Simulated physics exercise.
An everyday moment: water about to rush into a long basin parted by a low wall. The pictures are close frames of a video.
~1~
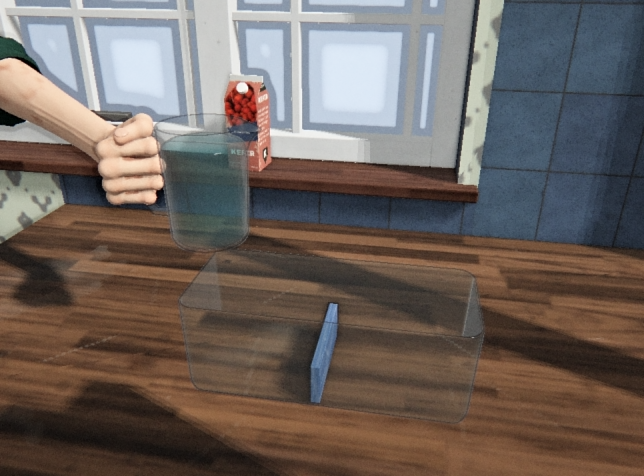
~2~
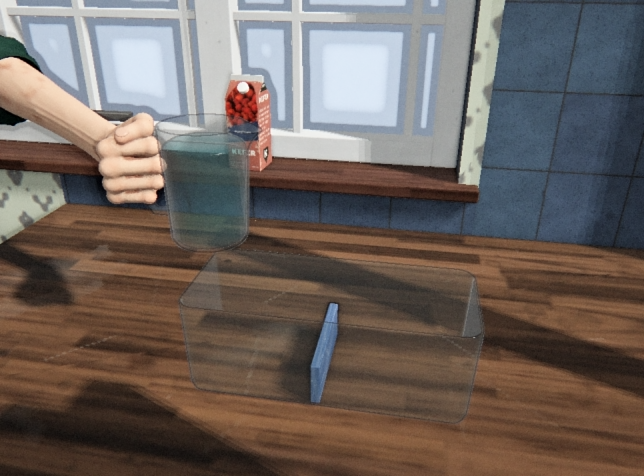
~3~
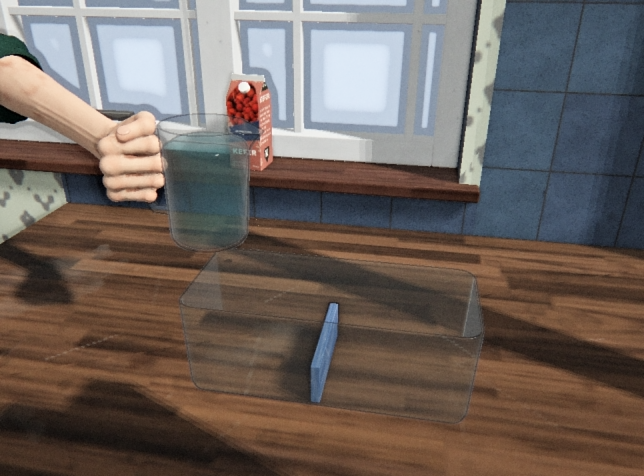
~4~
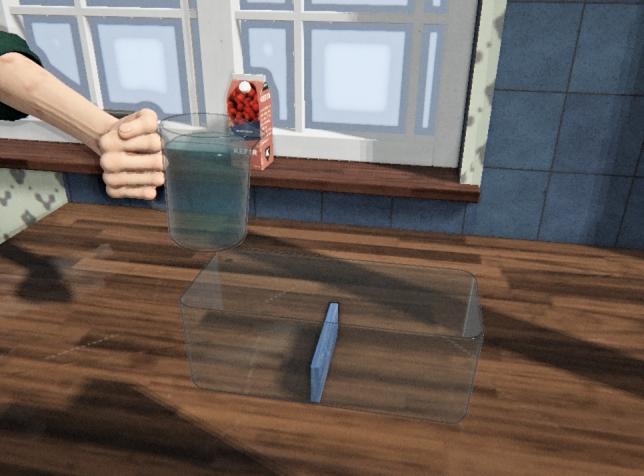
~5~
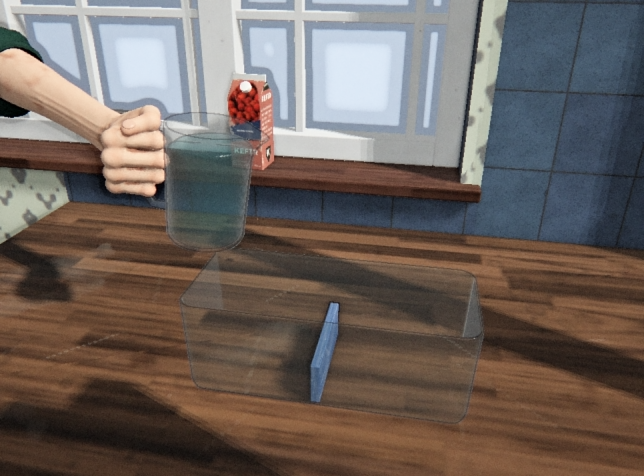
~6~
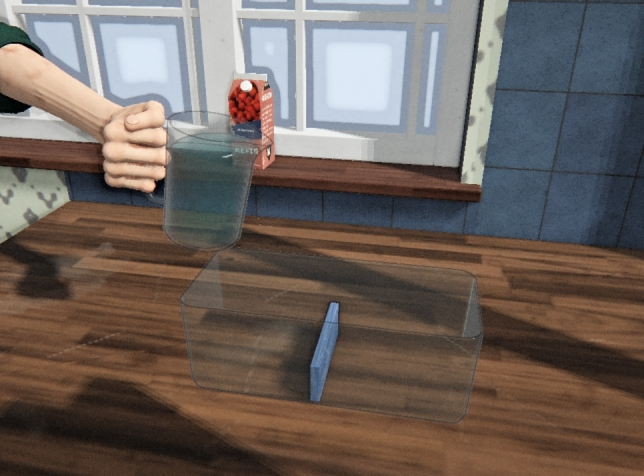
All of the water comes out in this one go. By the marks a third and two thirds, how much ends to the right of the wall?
It comes to between a third and two thirds.
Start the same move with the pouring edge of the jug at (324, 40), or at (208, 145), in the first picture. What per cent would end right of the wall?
Roughly 95 per cent, and 5 per cent.
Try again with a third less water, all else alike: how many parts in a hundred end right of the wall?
Some 30 per cent.
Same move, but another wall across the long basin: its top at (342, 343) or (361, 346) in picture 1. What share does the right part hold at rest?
About 30 and 5 per cent.
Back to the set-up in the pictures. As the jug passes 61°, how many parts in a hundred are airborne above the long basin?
Near 10 %.
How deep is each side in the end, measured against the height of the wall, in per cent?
Left: 30 %. Right: 30 %.
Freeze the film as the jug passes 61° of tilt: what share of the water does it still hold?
Near 85 %.
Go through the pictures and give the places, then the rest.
In the first picture, tilt 0°; pouring edge (261, 129); surface from (166, 140) to (247, 144); the long basin's rim runs from (198, 276) to (479, 303); the wall's top is at (325, 334).
In the second picture, tilt 0°; pouring edge (262, 130); surface from (168, 139) to (247, 145).
In the third picture, tilt 2°; pouring edge (263, 131); surface from (169, 139) to (249, 145).
In the fourth picture, tilt 4°; pouring edge (266, 134); surface from (170, 139) to (251, 146).
In the fifth picture, tilt 7°; pouring edge (269, 138); surface from (173, 140) to (254, 146).
In the sixth picture, tilt 11°; pouring edge (273, 143); surface from (174, 141) to (259, 147).
A moment on, the jug is tipped part way and 87 per cent is still to pour, 0 is left of the wall and 3 right of it.
Next, the jug is tipped on its side and 42 per cent is still to pour, 6 is left of the wall and 36 right of it.
Then the jug is tipped right over and 7 per cent is still to pour, 30 is left of the wall and 59 right of it.
Later the jug is tipped right over and 1 per cent is still to pour, 39 is left of the wall and 59 right of it.
At rest 40 per cent lies left of the wall, 60 right of it and 0 outside.
